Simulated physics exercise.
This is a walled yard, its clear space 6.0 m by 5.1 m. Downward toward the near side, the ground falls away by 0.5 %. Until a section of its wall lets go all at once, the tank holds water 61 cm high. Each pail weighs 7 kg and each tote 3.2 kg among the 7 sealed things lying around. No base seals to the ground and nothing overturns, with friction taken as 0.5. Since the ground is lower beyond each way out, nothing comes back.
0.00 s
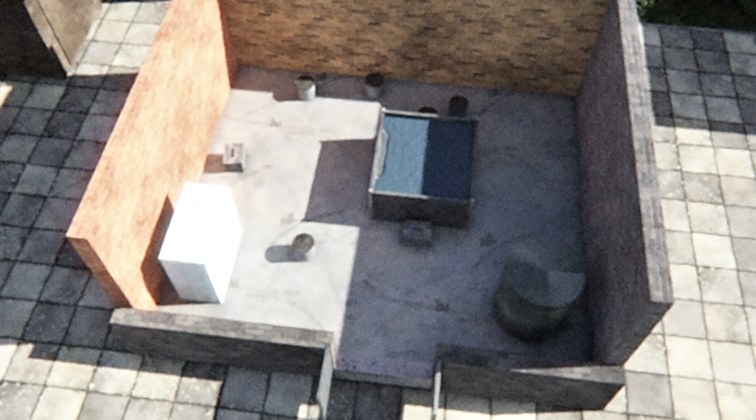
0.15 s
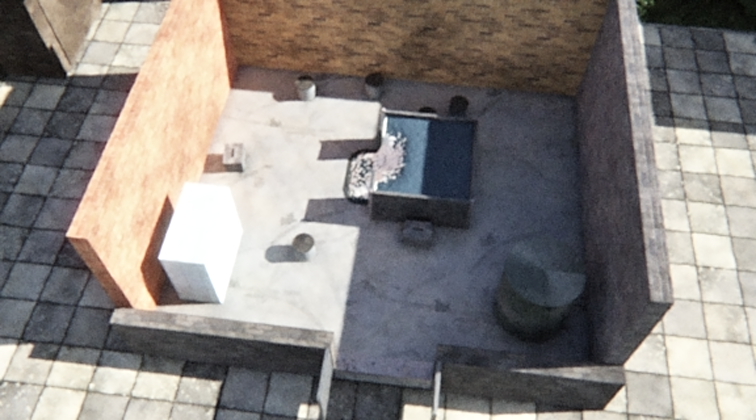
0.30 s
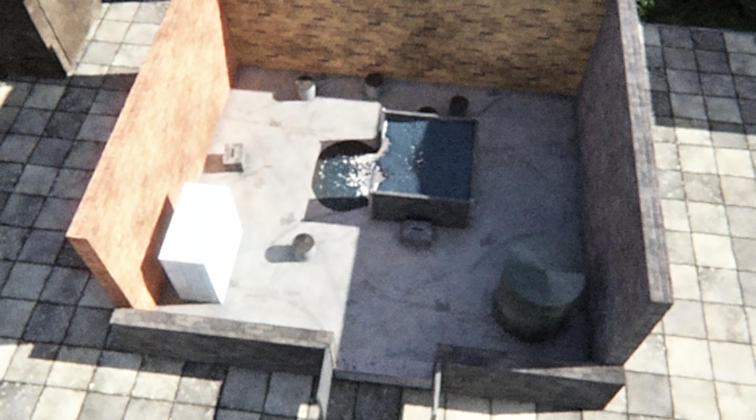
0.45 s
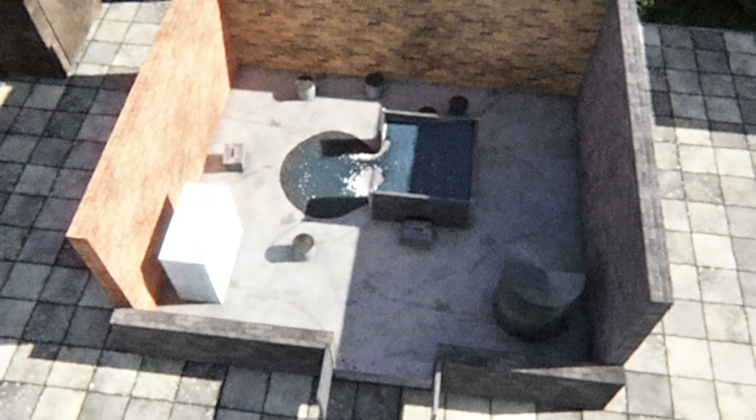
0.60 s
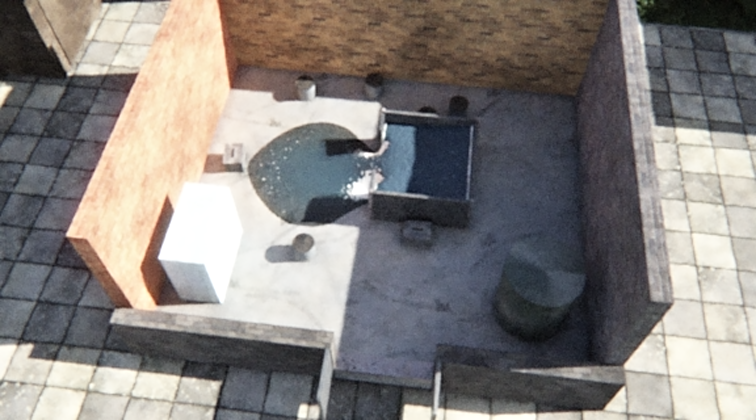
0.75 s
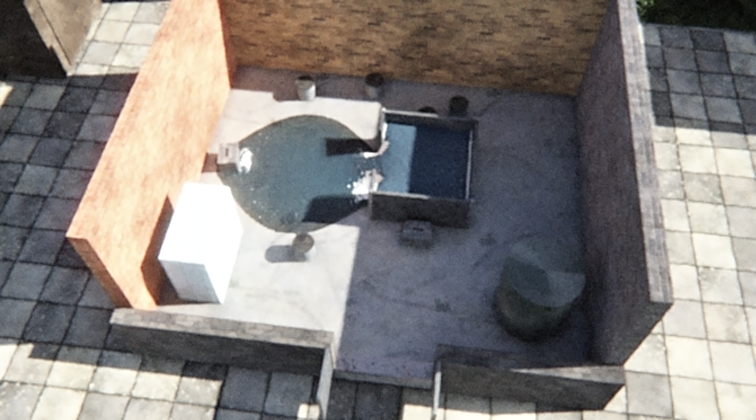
Water pours from the left side of a raised rectangular tank in a walled yard and spreads leftward across the pale floor in a widening rounded pool, reaching a small block near the orange wall and the white box.
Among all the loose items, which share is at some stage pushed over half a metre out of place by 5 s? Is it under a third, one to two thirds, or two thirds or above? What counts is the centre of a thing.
It is under a third.
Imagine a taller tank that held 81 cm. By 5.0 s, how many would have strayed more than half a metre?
Then the count would be 4.
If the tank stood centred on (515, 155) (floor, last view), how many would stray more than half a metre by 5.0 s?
That gives 4 of them.
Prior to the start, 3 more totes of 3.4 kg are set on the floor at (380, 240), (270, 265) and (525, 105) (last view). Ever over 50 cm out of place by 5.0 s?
Result, one by one: Not exceeded, exceeded and not exceeded.
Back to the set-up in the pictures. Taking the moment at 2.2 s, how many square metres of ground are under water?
I'd estimate close to 12 m2.
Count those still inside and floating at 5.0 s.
At that point I count 1.
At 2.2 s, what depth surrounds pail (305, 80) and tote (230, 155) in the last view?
I'd put it at 3 cm and 20 cm respectively.
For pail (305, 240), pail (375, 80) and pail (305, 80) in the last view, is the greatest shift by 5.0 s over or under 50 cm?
First falling below it, second exceeding it, third falling below it.
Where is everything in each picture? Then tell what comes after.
In the first picture, a tote at (233, 153), on the bottom; a pail at (459, 103), on the bottom; water covers 2.0 m2; 0 of 7 have shifted.
In the second picture, a tote at (233, 153) rests on the ground; a pail at (459, 103) rests on the ground; water covers 2.5 m2; 0 of 7 have shifted.
In the third picture, a tote at (233, 153), on the bottom; a pail at (459, 103) rests on the ground; water covers 3.1 m2; 0 of 7 have shifted.
In the fourth picture, a tote at (233, 153) rests on the ground; a pail at (459, 103), on the bottom; water covers 4.0 m2; 0 of 7 have shifted.
In the fifth picture, a tote at (233, 153), on the bottom; a pail at (459, 103) rests on the ground; 5.0 m2 under water; 0 of 7 have shifted.
In the sixth picture, a tote at (228, 153), on the bottom, 9 cm from its start; a pail at (459, 103) rests on the ground; 6.1 m2 under water; 1 of 7 have shifted.
After 1.1 s 0 of 7 are over 50 cm from their spots; 1 afloat.
After 2.2 s 0 of 7 are over 50 cm from their spots; 1 afloat.
After 3.5 s 0 of 7 are over 50 cm from their spots; 1 afloat.
After 5.0 s 1 of 7 are over 50 cm from their spots, and 1 have been at some point; 1 afloat.
